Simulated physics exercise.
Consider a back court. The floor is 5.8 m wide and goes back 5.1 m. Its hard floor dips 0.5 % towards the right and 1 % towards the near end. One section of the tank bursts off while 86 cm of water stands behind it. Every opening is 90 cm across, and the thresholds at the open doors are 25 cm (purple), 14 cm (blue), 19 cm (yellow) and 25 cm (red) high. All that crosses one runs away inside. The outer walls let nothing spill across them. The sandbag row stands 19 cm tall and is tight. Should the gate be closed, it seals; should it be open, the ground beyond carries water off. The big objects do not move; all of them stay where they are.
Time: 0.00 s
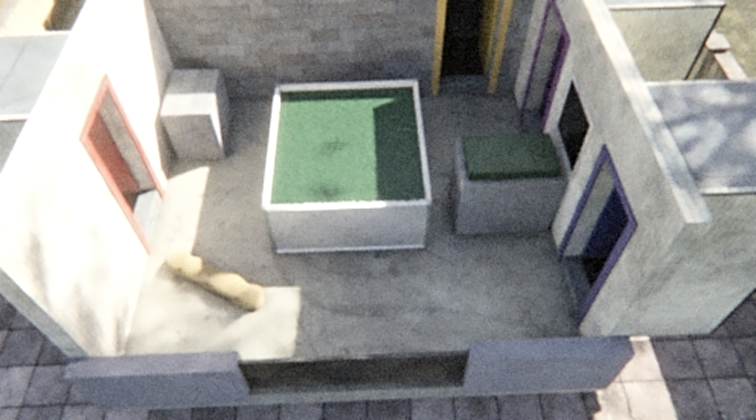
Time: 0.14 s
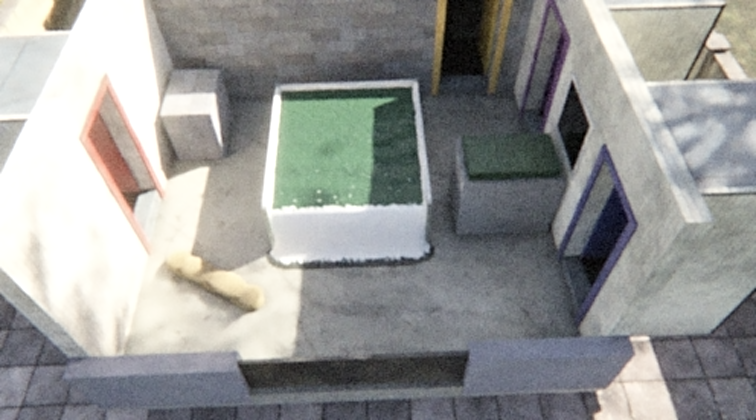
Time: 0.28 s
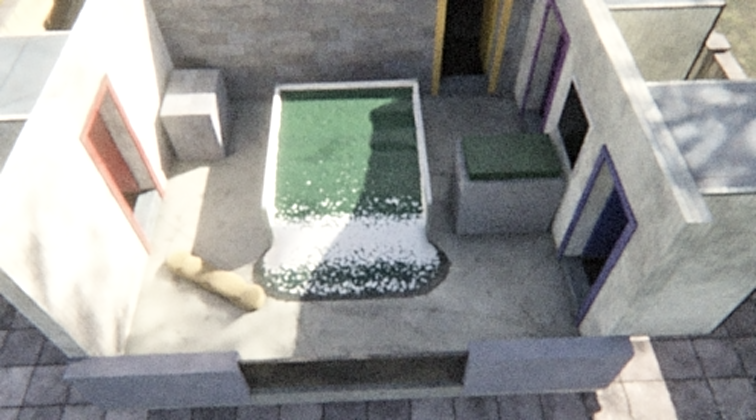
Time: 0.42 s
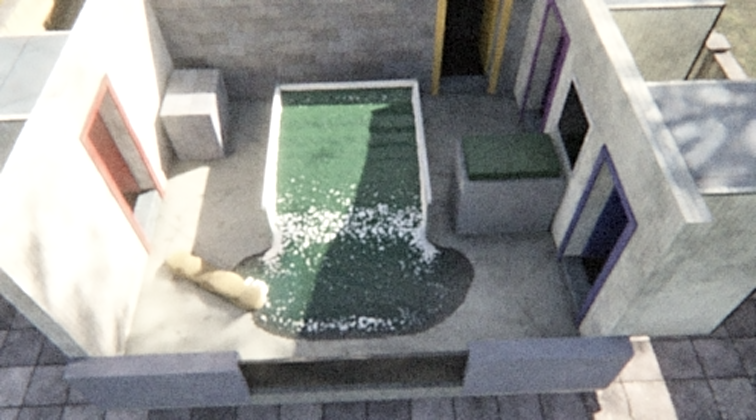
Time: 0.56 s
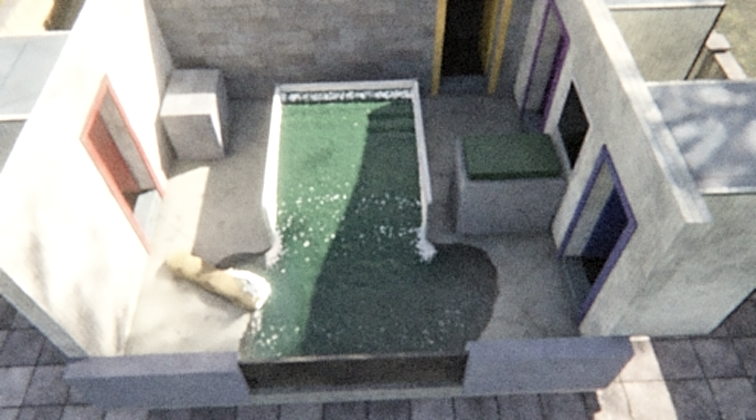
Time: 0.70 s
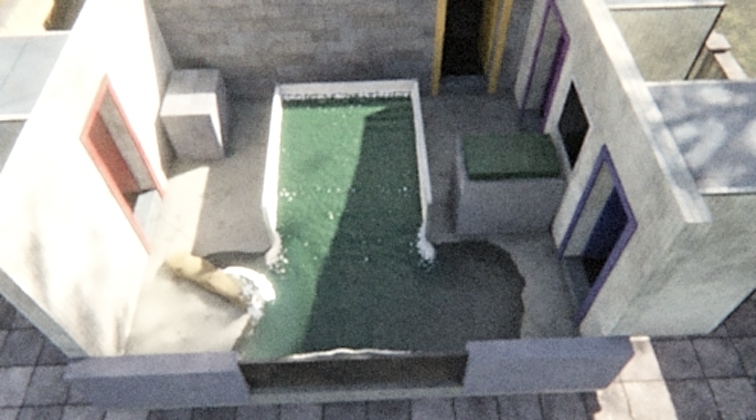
Green water bursts through the near side of a white-walled tank, tumbling out in white froth, then spreading in a smooth dark-edged sheet across the grey floor. The walled court is seen from above, with an orange-red frame left, yellow at the back, purple and blue right. Water wraps a tan log-like object and reaches the low front wall, while the camera stays still.
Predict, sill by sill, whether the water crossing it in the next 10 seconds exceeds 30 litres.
My prediction: At the purple door it is 30 litres or less; at the blue door it is above 30 litres; at the yellow door it is 30 litres or less; at the red door it is 30 litres or less.
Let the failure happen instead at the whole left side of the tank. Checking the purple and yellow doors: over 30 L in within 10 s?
So purple ends up short of it and yellow ends up short of it.
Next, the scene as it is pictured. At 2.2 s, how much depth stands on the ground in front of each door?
Purple 0 cm, blue 35 cm, yellow 0 cm, red 7 cm.
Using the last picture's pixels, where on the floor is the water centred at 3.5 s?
At roughly (347, 266).
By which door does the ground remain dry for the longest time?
Last: Yellow.
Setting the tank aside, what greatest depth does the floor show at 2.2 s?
It tops out at some 63 cm.
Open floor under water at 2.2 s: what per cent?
Roughly 55 percent.
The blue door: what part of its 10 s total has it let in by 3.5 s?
Roughly 50 percent is in by then.
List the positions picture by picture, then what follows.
The tank at (347, 143) is whole and still, 86 cm deep, in the first picture.
Water pours out at (350, 234) and has run 1.1 m, to (430, 247); typically 7 cm deep outside, 86 cm at the tank's back, in the second picture.
The front is at (260, 279), 1.4 m from the gap at (350, 235); 1.9 m2 of floor is under water; 86 cm left at the back of the tank, in the third picture.
The front is at (464, 279), 1.7 m from the gap at (350, 236); 3.5 m2 of floor is under water; 84 cm left at the back of the tank, in the fourth picture.
Water pours out at (350, 236) and has run 2.1 m, to (484, 318); typically 11 cm deep outside, 75 cm at the tank's back, in the fifth picture.
Water pours out at (350, 237) and has run 2.6 m, to a hidden place; typically 13 cm deep outside, 73 cm at the tank's back, in the sixth picture.
After 1.4 s water covers 45 % of the floor and is deepest (64 cm) near (337, 372); purple door not reached, blue door 3 cm at the sill, 0 L in, yellow door not reached, red door not reached.
After 2.2 s water covers 55 % of the floor and is deepest (63 cm) near (583, 363); purple door not reached, blue door 35 cm at the sill, 27 L in, yellow door not reached, red door 7 cm at the sill, 0 L in.
After 3.5 s water covers 80 % of the floor and is deepest (44 cm) near (551, 243); purple door 5 cm at the sill, 0 L in, blue door 37 cm at the sill, 207 L in, yellow door 10 cm at the sill, 0 L in, red door 14 cm at the sill, 0 L in.
After 6.0 s water covers 95 % of the floor and is deepest (28 cm) near (158, 217); purple door 2 cm at the sill, 0 L in, blue door 21 cm at the sill, 383 L in, yellow door 9 cm at the sill, 0 L in, red door 21 cm at the sill, 0 L in.
After 10.0 s water covers 95 % of the floor and is deepest (22 cm) near (294, 374); purple door 15 cm at the sill, 0 L in, blue door 16 cm at the sill, 422 L in, yellow door 10 cm at the sill, 0 L in, red door 15 cm at the sill, 0 L in.
